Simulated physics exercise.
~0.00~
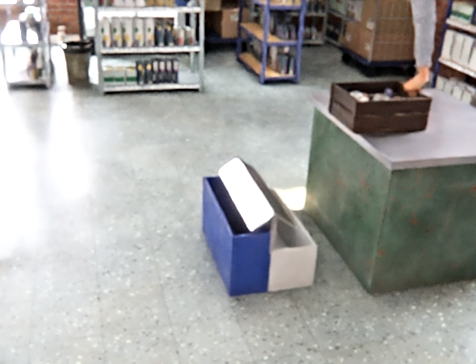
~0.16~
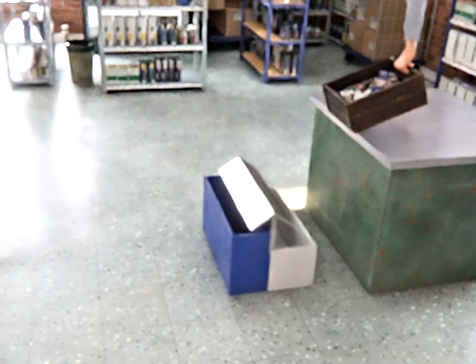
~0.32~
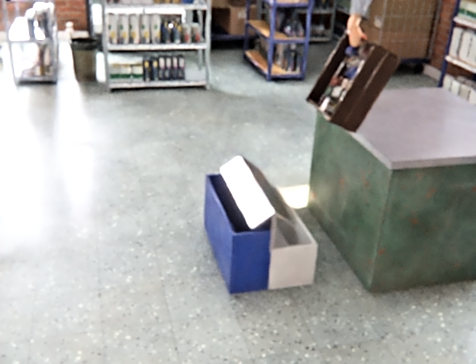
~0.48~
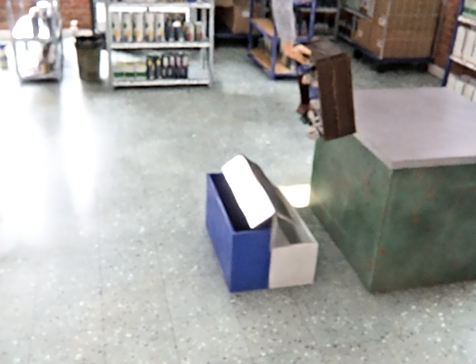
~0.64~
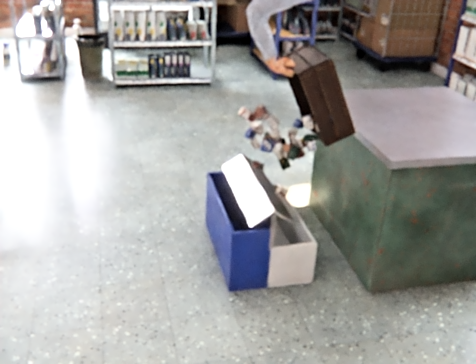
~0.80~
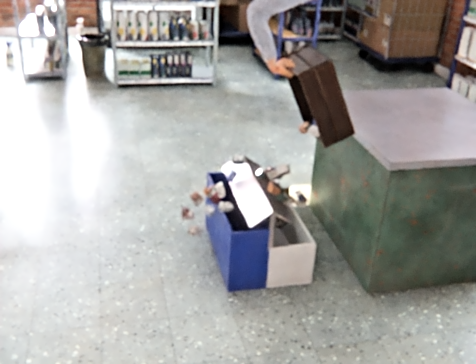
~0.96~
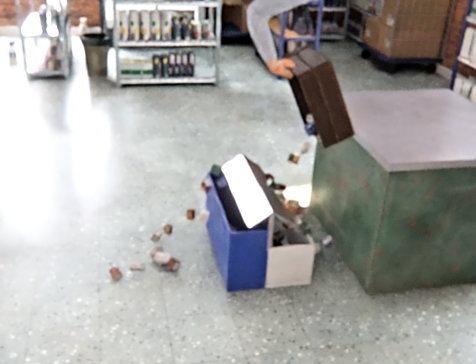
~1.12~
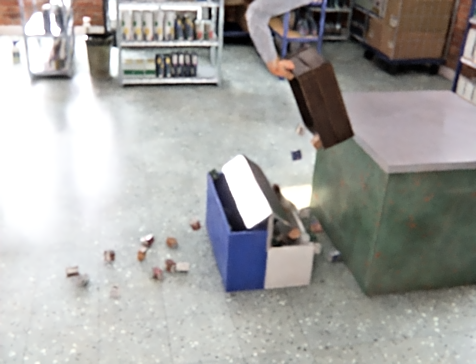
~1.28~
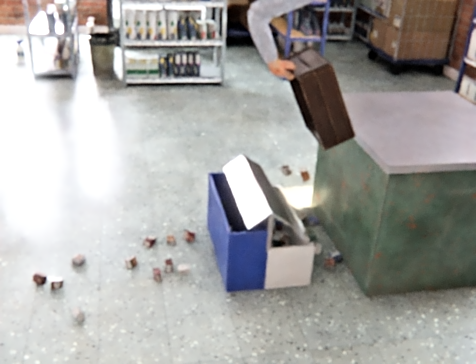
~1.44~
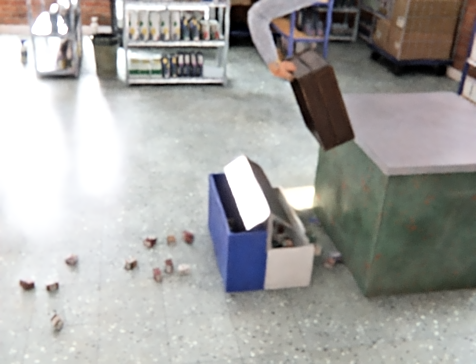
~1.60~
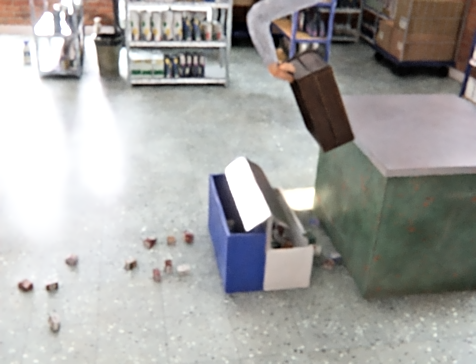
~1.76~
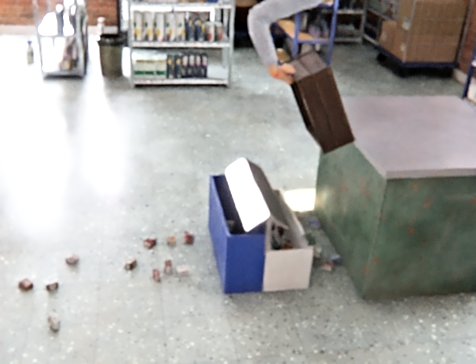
A wooden tote is tipped by hand, spilling small cartons into two totes and across the floor.
